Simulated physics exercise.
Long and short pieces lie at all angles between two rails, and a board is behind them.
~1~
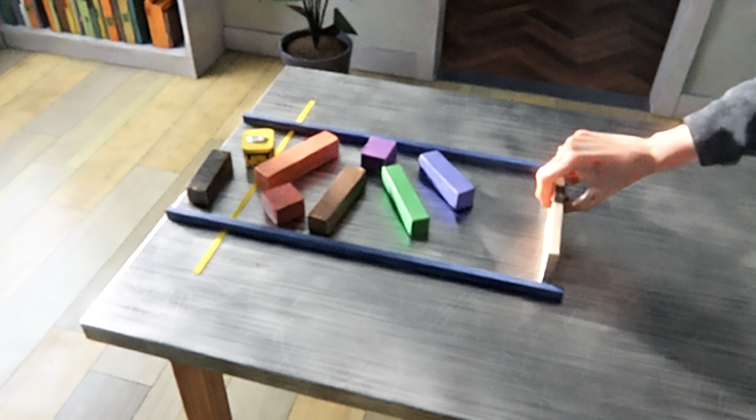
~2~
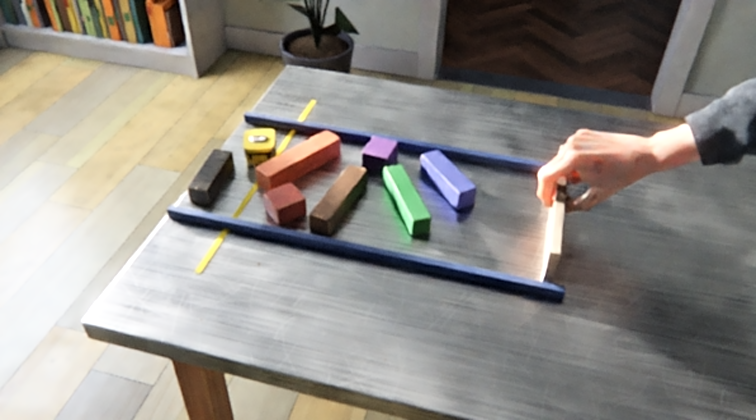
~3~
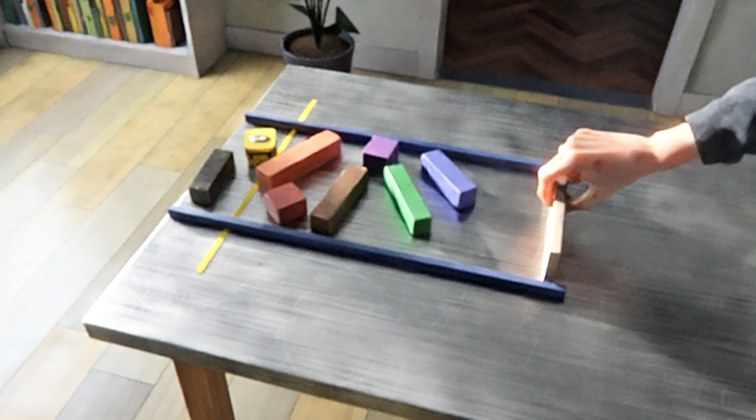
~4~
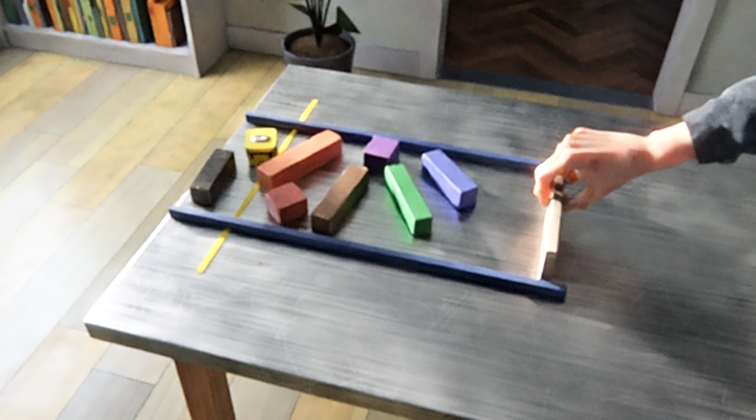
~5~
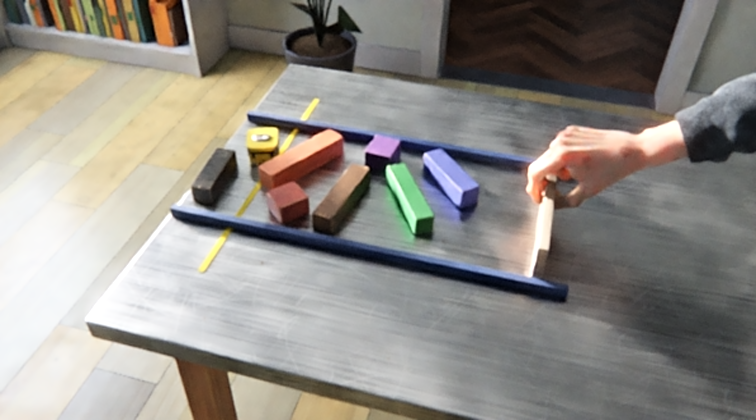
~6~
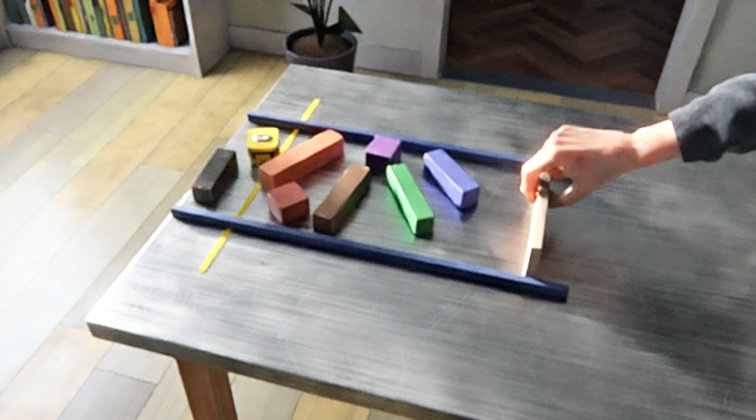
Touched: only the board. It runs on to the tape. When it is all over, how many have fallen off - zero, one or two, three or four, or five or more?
By then three or four have fallen off.
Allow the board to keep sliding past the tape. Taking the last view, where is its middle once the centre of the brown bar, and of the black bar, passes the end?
I'd put it close to (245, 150), and close to (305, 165) for the other one.
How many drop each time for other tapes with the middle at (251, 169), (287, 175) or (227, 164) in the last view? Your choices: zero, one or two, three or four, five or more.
The three counts come out as 3 or 4, either one or two and five or over.
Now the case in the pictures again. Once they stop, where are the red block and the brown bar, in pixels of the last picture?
First: About (192, 189); second: About (220, 180).
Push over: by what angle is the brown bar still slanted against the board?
Close to 25°.
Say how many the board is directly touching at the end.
It ends up touching 2.
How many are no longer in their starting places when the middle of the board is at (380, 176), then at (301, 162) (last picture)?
So 4, and at the other place 8.
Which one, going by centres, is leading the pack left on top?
That's the red block.
Soon after, none off yet; black bar at rest near (215, 175); yellow case at rest near (264, 148); orange bar at rest near (303, 160).
After that, none off yet; black bar at rest near (215, 175); yellow case moving near (260, 146); orange bar displaced a little near (285, 157).
In the end, the number that fall off is three or four; gone, orange bar, yellow case and black bar.
